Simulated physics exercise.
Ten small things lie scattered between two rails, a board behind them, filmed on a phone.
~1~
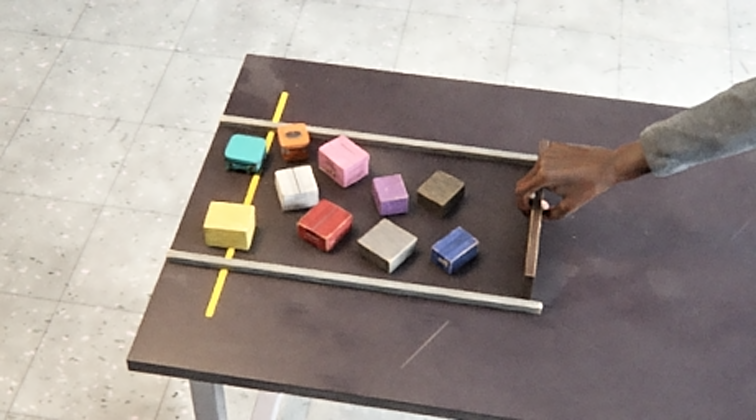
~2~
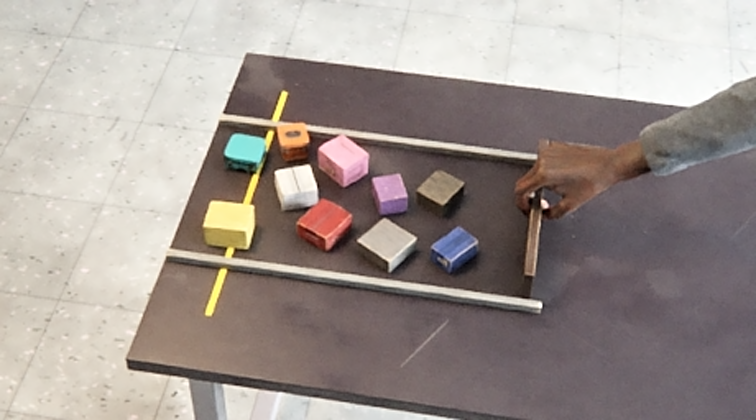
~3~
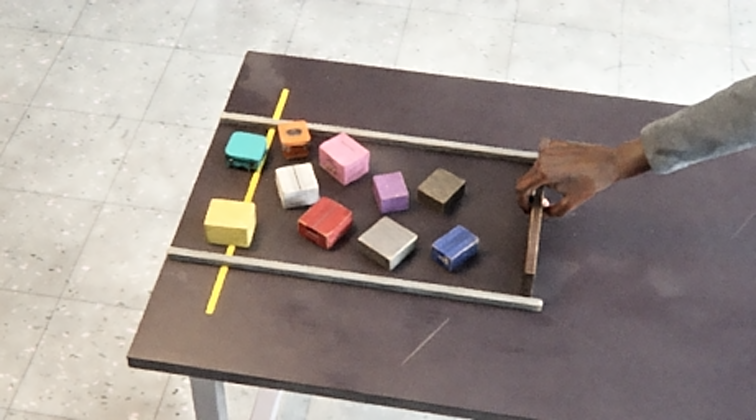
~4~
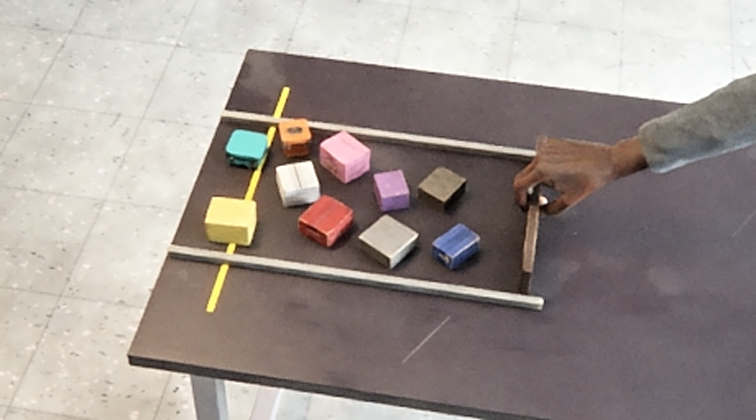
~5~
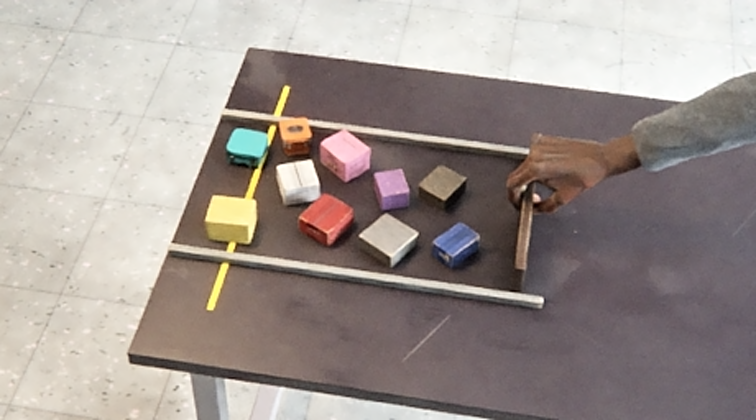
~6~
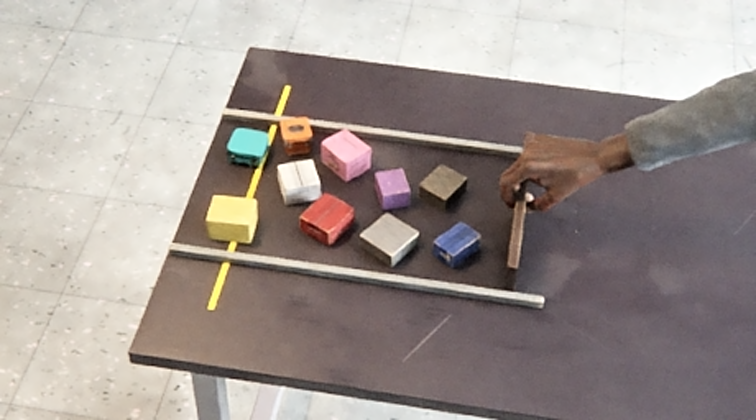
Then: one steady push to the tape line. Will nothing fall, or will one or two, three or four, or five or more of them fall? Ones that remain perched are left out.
I predict exactly three or four will slip off.
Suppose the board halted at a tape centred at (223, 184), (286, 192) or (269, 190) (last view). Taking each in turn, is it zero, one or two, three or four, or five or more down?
Spot one gives more than four, spot two just one or two, spot three three or four.
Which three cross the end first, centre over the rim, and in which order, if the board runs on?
Order, earliest first: Yellow block, red box, white box.
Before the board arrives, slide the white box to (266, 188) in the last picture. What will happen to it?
From that start, the object then does not stay.
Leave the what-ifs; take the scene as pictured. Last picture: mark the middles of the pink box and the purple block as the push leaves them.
Near (254, 127) and (209, 168).
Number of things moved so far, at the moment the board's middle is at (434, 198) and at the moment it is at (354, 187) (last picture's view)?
First 4, after that 8.
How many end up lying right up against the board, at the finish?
That makes 3.
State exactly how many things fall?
In all, 4 of them.
Soon after, none off yet; turquoise case at rest near (249, 149); yellow block at rest near (232, 219); orange case at rest near (296, 137).
Then, none off yet; turquoise case at rest near (249, 149); yellow block moving near (222, 218); orange case at rest near (296, 137).
Further on, none off yet; turquoise case moved about its own width near (227, 143); yellow block on its side near (148, 245); orange case moved about its own width near (261, 131).
At rest, the number that fall off is three or four; fallen, red box, white box, yellow block and turquoise case.
